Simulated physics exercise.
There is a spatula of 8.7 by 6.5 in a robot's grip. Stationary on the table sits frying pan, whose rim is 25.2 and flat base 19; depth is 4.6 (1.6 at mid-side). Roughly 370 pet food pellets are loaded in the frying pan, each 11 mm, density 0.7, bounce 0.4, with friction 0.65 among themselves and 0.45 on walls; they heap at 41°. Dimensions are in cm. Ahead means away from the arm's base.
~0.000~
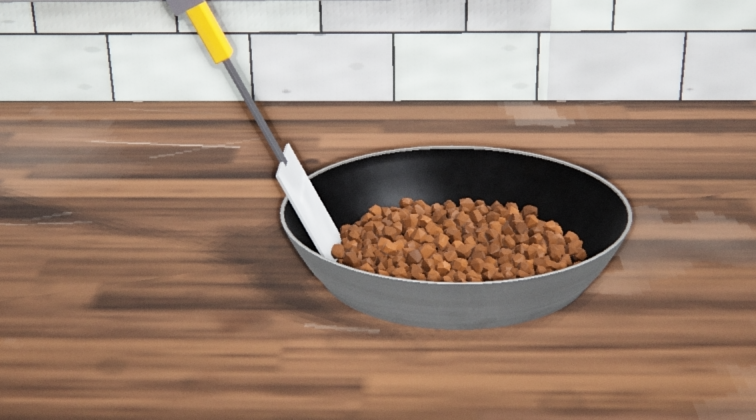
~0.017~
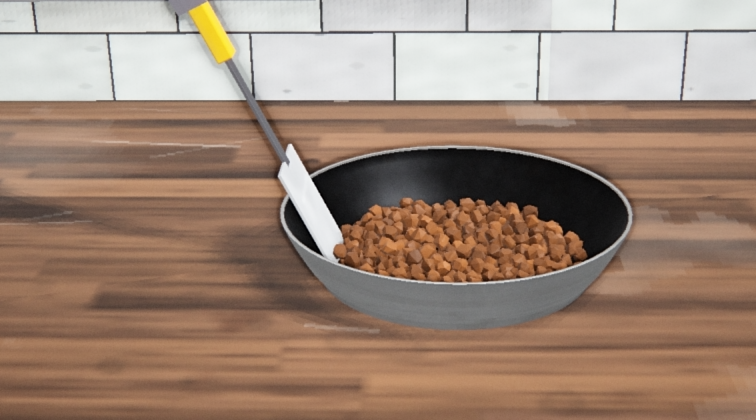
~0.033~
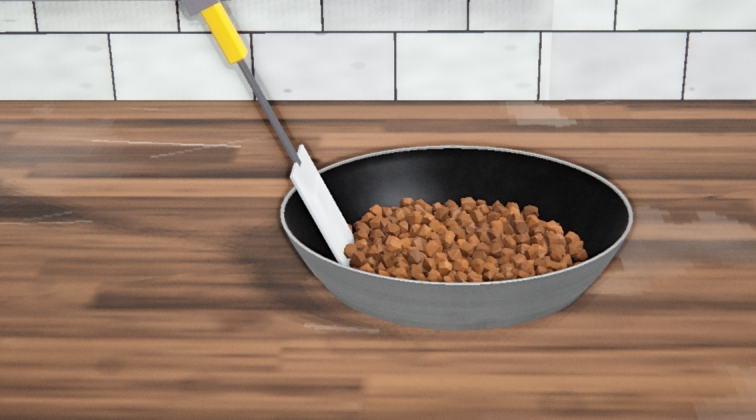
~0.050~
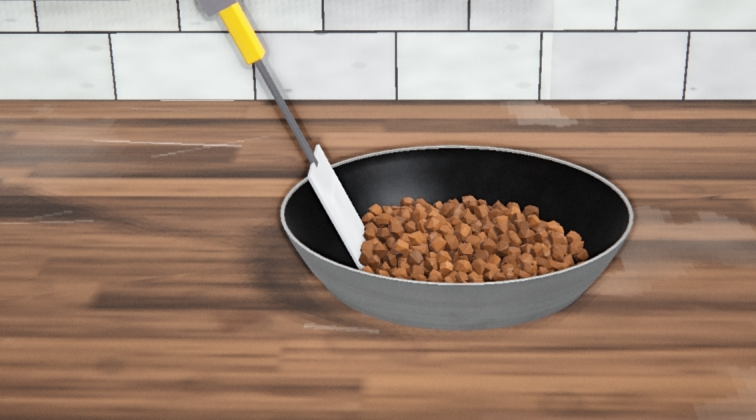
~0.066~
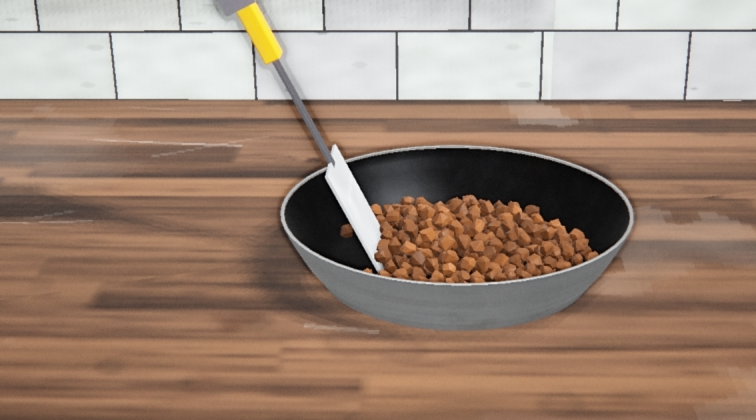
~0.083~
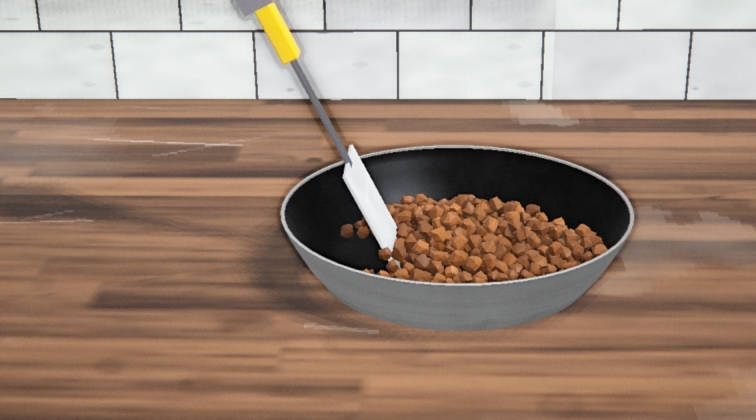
A white spatula slides rightward through brown pellets in a frying pan, nudging them right.
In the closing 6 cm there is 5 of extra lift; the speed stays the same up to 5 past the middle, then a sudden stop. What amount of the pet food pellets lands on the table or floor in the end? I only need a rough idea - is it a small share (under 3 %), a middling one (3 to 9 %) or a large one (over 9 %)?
A small one, under 3 %.
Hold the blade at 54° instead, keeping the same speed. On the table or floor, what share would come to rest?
Result, estimated: 0 %.
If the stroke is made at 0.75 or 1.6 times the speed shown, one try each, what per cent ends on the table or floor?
Estimates, in order: 0 % and 5 %.
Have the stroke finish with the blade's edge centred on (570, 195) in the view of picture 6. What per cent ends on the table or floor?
Approximately 5 per cent, I reckon.
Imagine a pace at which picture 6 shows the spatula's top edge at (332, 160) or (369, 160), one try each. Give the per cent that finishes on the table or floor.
Estimates: Near 0 %, near 5 %.
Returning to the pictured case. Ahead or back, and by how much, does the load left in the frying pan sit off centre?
It rests close to 4.0 centimetres ahead of centre.
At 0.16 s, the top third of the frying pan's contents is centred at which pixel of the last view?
Near pixel (527, 236).
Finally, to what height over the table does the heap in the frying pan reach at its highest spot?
Some 5.0 cm above the table.
After 0.12 s, sloping 64°, highest piece 4 above the table; 370 in the frying pan.
After 0.16 s, sloping 64°, highest piece 5 above the table; 370 in the frying pan.
After 0.38 s, sloping 64°, highest piece 5 above the table; 369 in the frying pan, 1 on the table or floor.
After 1.43 s, sloping 64°, highest piece 5 above the table; 369 in the frying pan, 1 on the table or floor.
At rest, 369 in the frying pan, 1 on the table or floor. That is 0 % on the table or floor.
